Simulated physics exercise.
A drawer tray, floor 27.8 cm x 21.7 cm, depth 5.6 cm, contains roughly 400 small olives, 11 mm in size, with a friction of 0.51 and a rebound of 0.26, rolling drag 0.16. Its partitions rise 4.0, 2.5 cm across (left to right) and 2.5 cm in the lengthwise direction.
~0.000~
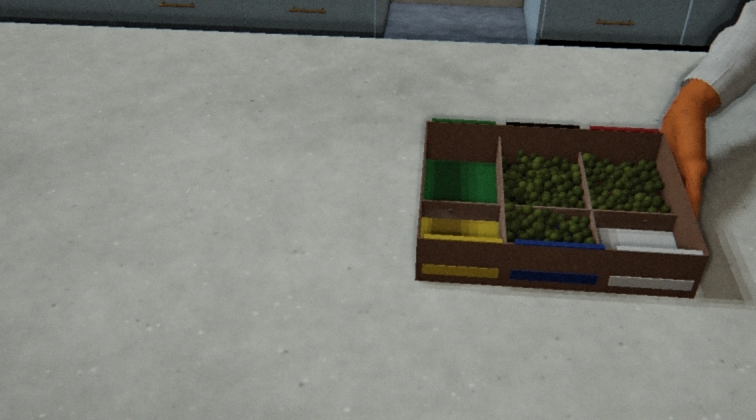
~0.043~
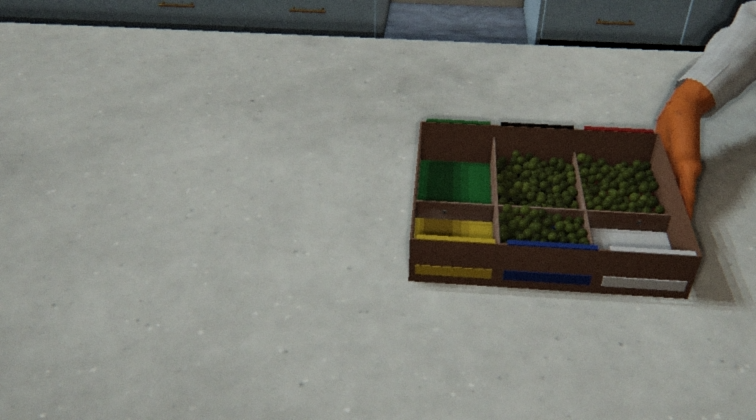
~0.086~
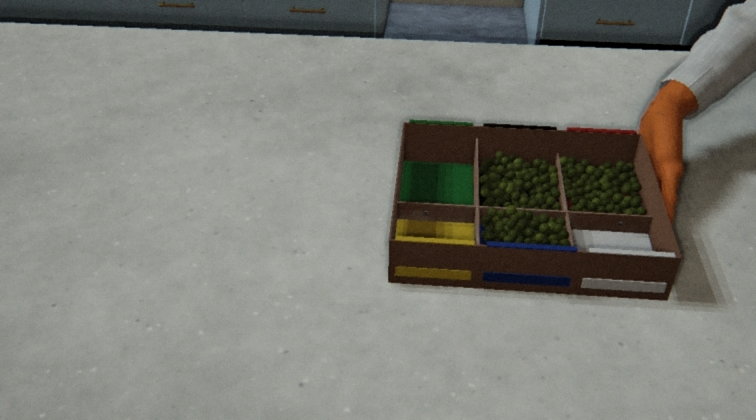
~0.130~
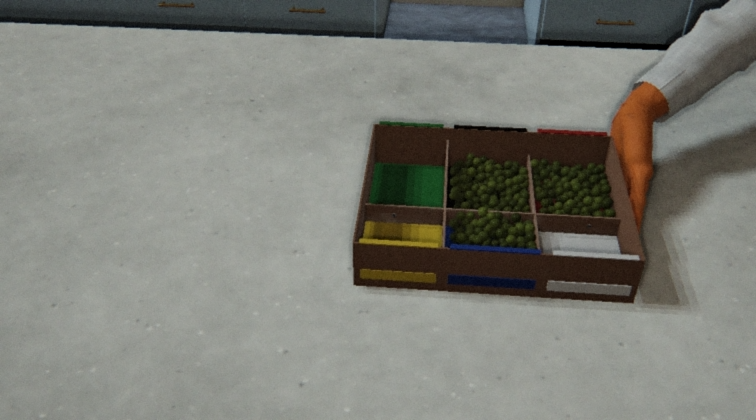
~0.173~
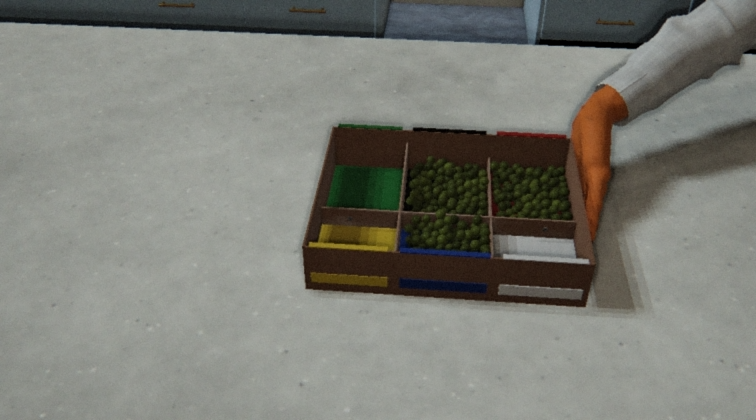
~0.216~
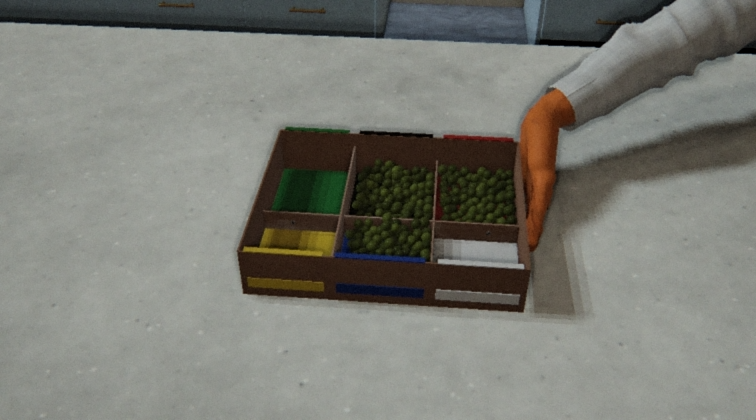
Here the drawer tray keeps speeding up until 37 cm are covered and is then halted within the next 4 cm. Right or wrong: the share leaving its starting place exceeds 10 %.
Right.
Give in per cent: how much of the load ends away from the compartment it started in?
I'd say close to 20 per cent of them.
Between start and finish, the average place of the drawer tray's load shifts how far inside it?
2.5 cm or so.
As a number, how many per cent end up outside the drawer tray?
Somewhere near 5 per cent, I'd say.
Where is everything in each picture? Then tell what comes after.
Drawer tray at (560, 251); tilt 0 degrees; moved 0.0 cm; blue 35 %, red 35 %, black 30 %, in the first picture.
Drawer tray at (553, 251); tilt 0 degrees; moved 0.7 cm, in the second picture.
Drawer tray at (533, 253); tilt 0 degrees; moved 2.8 cm, in the third picture.
Drawer tray at (497, 256); tilt 0 degrees; moved 6.3 cm, in the fourth picture.
Drawer tray at (447, 259); tilt 0 degrees; moved 11.2 cm, in the fifth picture.
Drawer tray at (382, 264); tilt 0 degrees; moved 17.5 cm; blue 35 %, red 35 %, black 30 %. Its speed is now 1.63 m/s, in the sixth picture.
Then, at 0.30 s, tilt 0 degrees; blue 35 %, red 35 %, black 30 %; 0 % away from where they began.
After 0.37 s, tilt 0 degrees; blue 35 %, red 30 %, black 35 %; 0 % away from where they began.
After 0.44 s, tilt 0 degrees; green 5 %, yellow 5 %, blue 30 %, red 25 %, black 35 %; 15 % away from where they began.
Then, at 0.50 s, tilt 0 degrees; green 5 %, yellow 5 %, blue 30 %, red 25 %, black 35 %, in the air 5 %; 20 % away from where they began.
In the end, at 1.5 s, green 5 %, yellow 5 %, outside 5 %, blue 30 %, red 25 %, black 30 %; 20 % away from where they began.
